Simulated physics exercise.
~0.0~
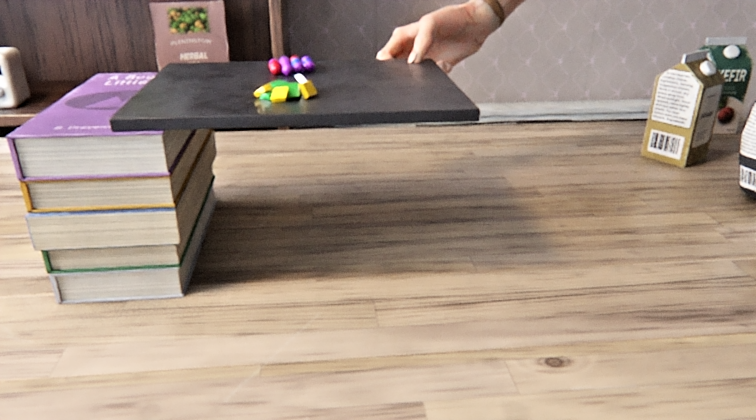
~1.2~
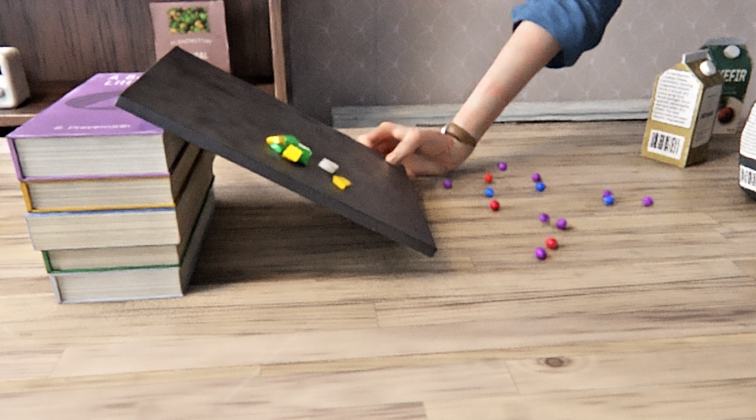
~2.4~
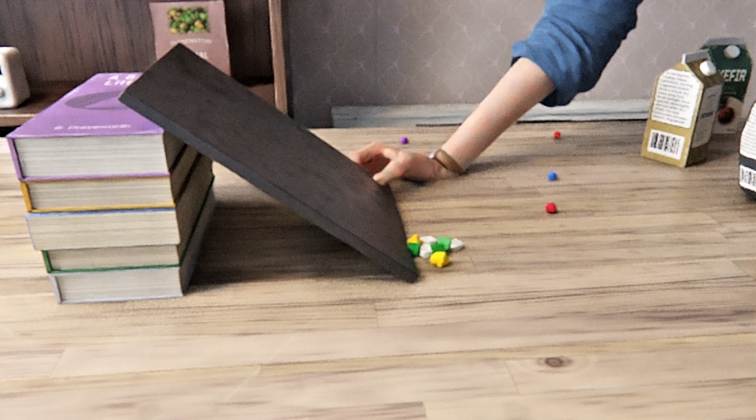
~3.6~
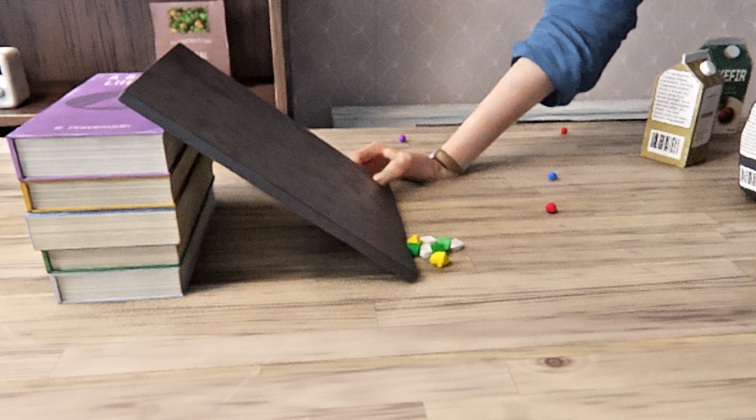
The footage shows a hand lowering one end of a dark board propped on stacked books; small red, blue and purple balls roll off and scatter rightward across the table, then yellow, green and white pieces slide down and settle at its foot, leaving a few balls farther out.
